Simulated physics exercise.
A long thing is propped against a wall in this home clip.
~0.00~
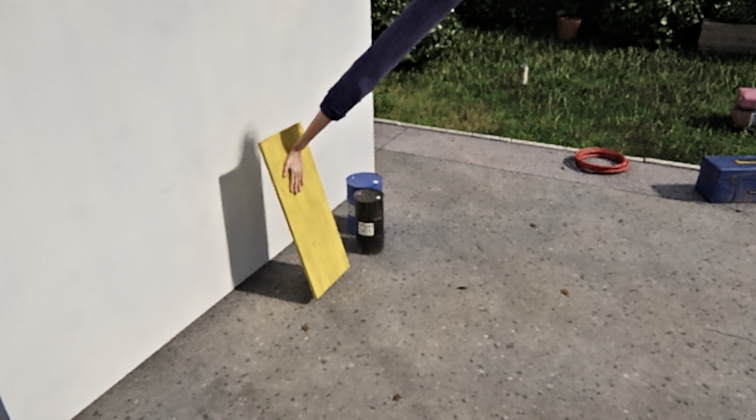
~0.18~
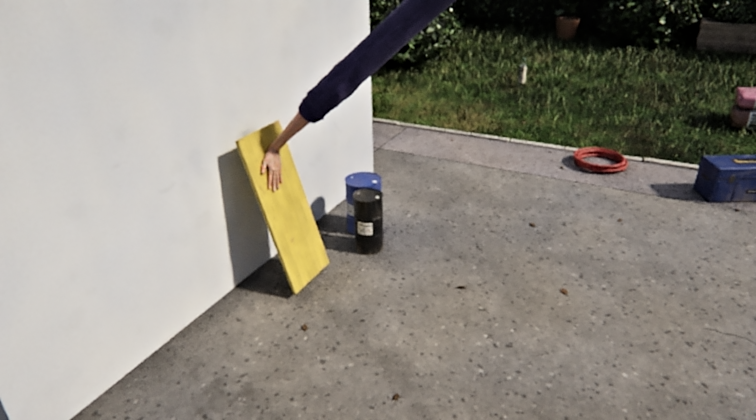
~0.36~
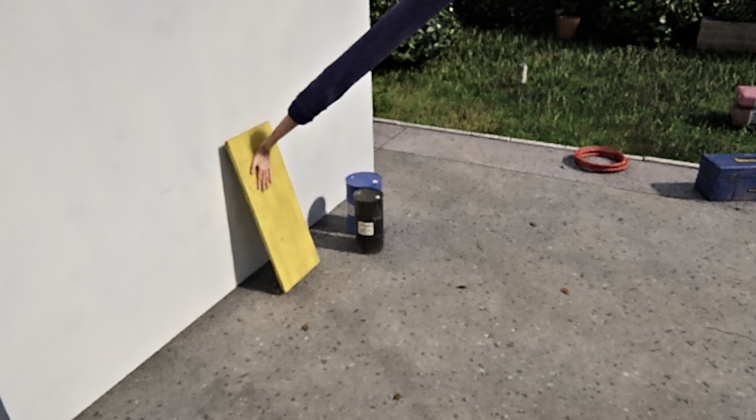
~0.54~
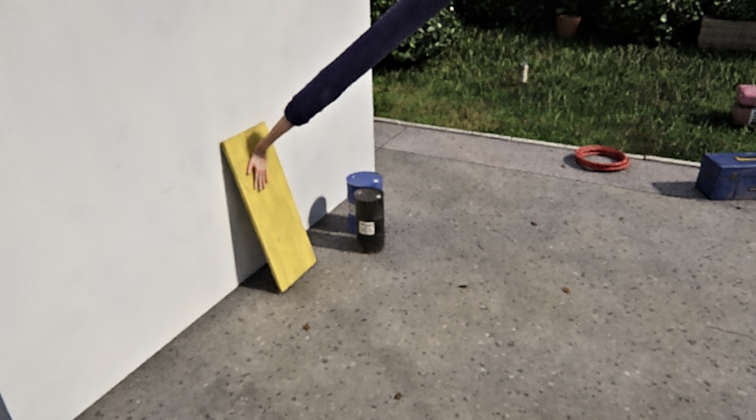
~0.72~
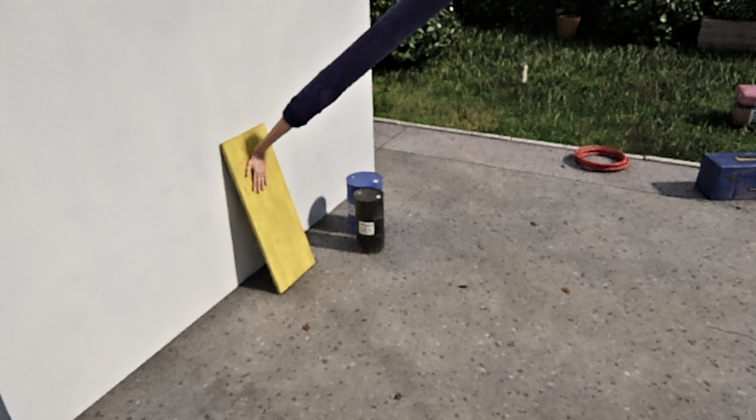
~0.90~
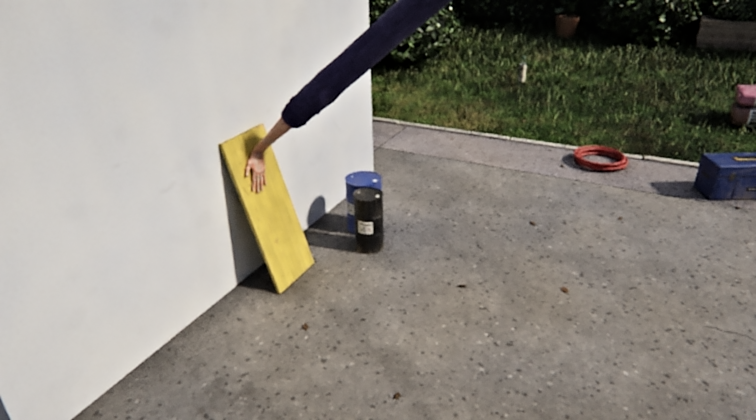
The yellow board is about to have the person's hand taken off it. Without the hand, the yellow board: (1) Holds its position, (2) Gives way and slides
Holds its position (1).
By 1.30 s, all is still.
By 1.80 s, yellow board resting near (271, 209).
When it is over (2.2 s), all 3 as before. End places, in pixels of the last picture, yellow board near (271, 209). The board remains leaning.
